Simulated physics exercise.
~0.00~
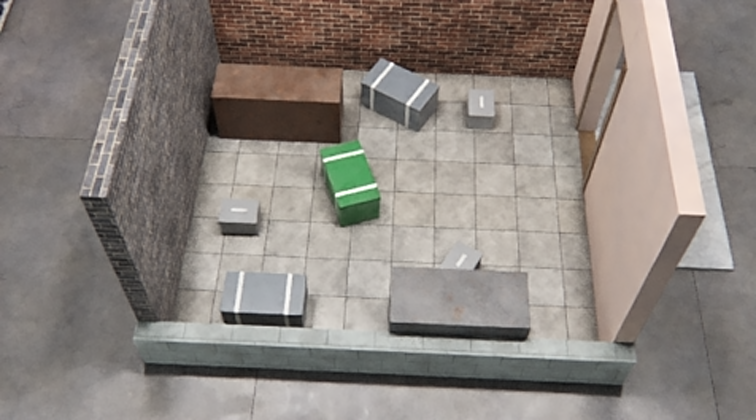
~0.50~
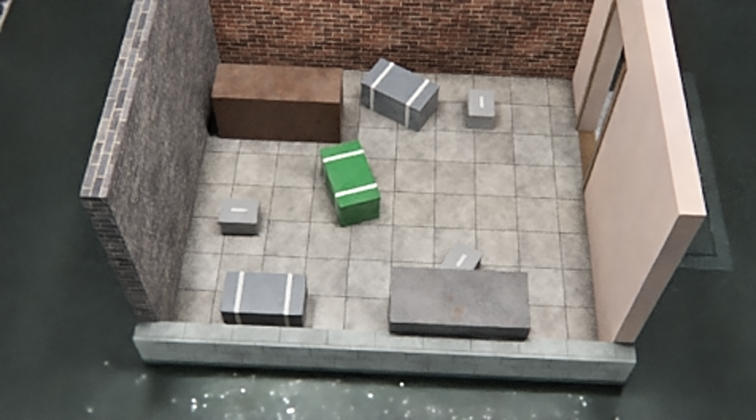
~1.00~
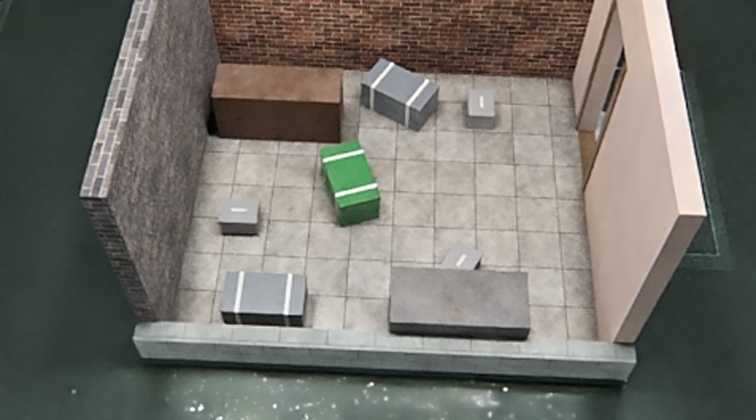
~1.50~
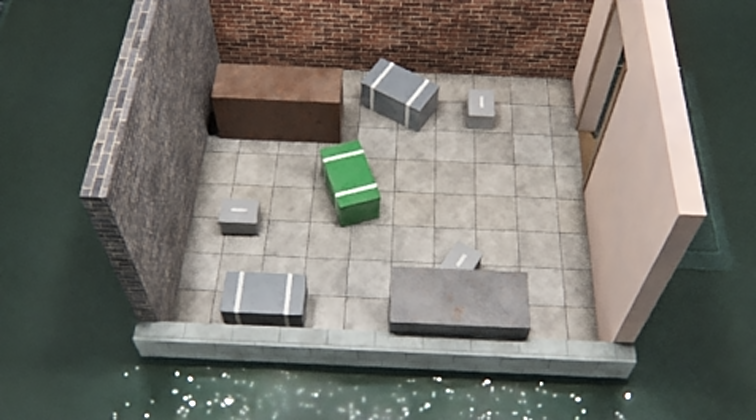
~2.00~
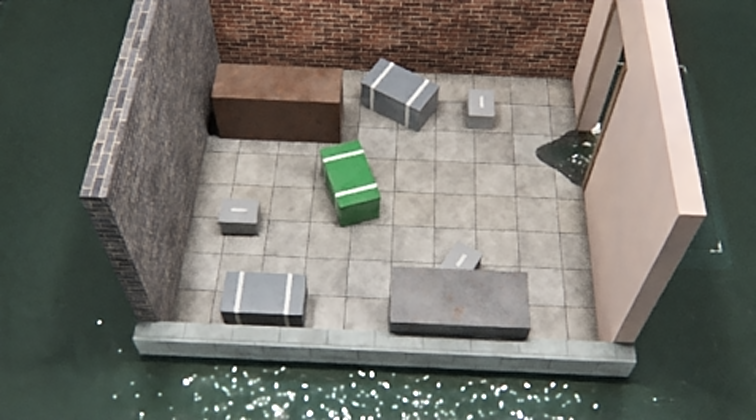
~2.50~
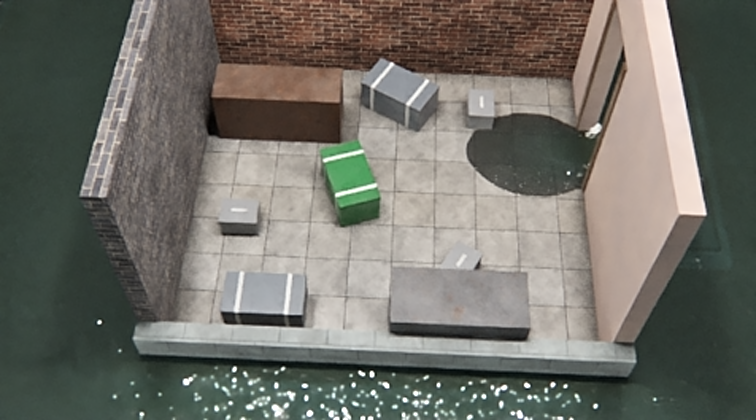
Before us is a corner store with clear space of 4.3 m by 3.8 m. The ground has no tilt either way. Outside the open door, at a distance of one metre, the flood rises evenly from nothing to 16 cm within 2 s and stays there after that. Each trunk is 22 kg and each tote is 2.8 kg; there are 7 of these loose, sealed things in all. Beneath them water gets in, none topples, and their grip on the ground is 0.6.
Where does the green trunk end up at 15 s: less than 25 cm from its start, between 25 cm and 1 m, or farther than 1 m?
It's set to drift part of a metre.
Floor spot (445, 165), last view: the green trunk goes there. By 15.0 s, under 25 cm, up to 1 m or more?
What happens is it gets pushed a long way.
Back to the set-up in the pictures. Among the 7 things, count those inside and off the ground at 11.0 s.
Of them, 5.
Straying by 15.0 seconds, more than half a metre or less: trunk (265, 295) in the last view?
Looking at it, I'd say lower.
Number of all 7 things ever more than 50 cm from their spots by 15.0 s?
Count: 6.
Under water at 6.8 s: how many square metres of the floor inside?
Near 11.5 m2 in all.
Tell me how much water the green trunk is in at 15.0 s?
The depth there is around 8 cm.
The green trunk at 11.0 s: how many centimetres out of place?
It is about 0 cm out of place by then.
After 3.5 s the green trunk is near (350, 173), 0.0 m from its start, aground; 0 afloat.
After 6.8 s the green trunk is near (350, 173), 0.0 m from its start, aground; 2 afloat.
After 11.0 s the green trunk is near (349, 173), 0.0 m from its start, aground; 5 afloat.
After 15.0 s the green trunk is near (315, 213), 0.6 m from its start, afloat; 7 afloat.
